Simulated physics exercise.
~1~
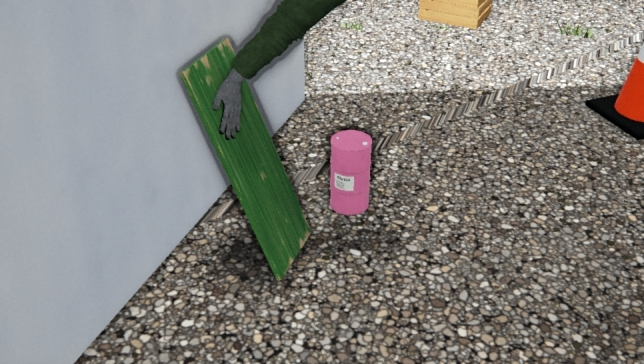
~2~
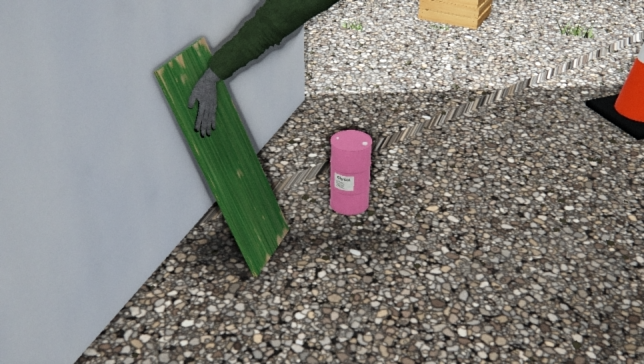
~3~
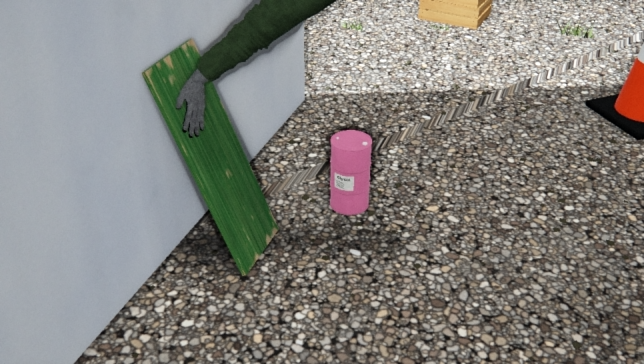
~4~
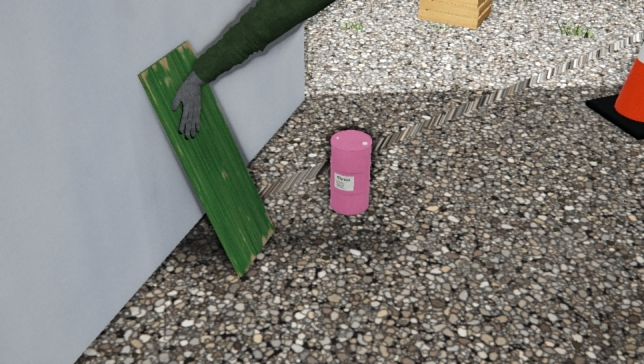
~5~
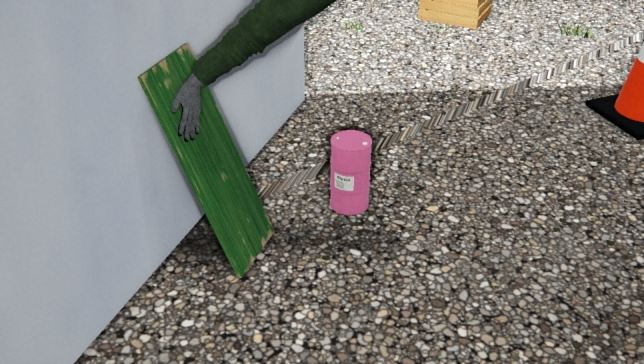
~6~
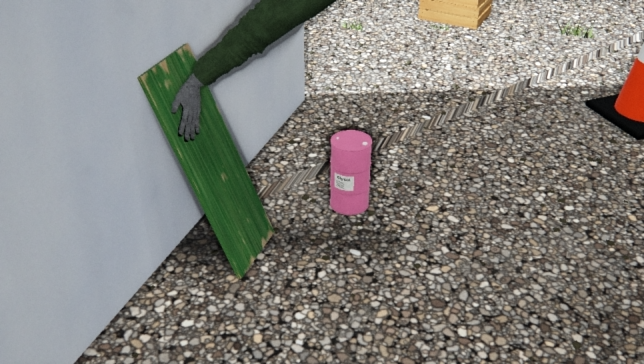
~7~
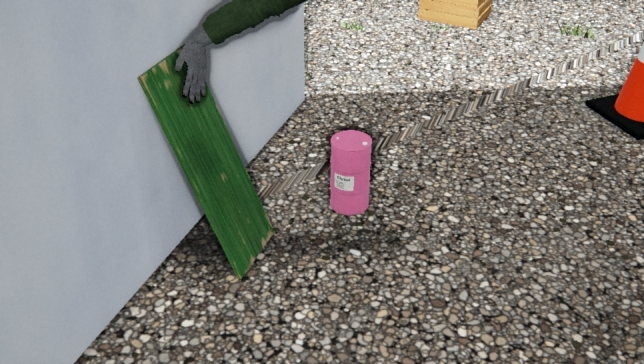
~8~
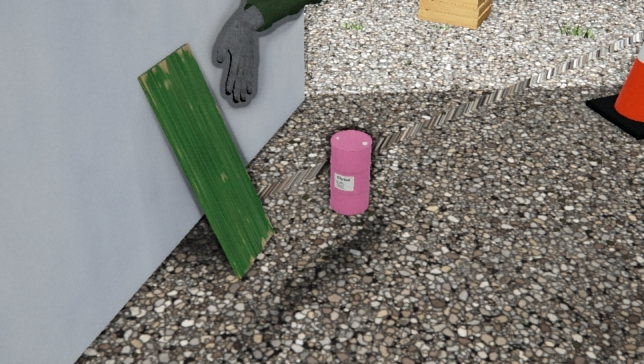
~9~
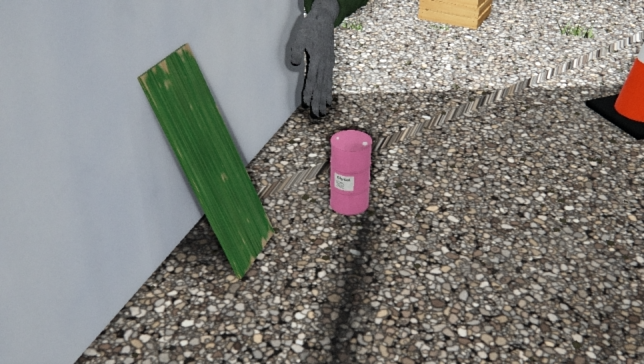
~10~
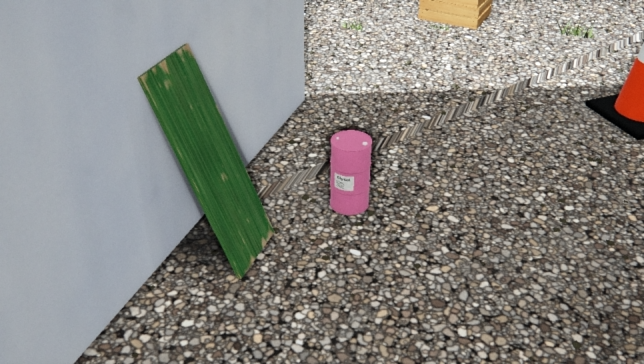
A gloved hand in a dark green sleeve moved a green board left and leaned it against a bare wall, held it there, then let go and withdrew. The board stayed leaning, and the pink canister nearby never moved.
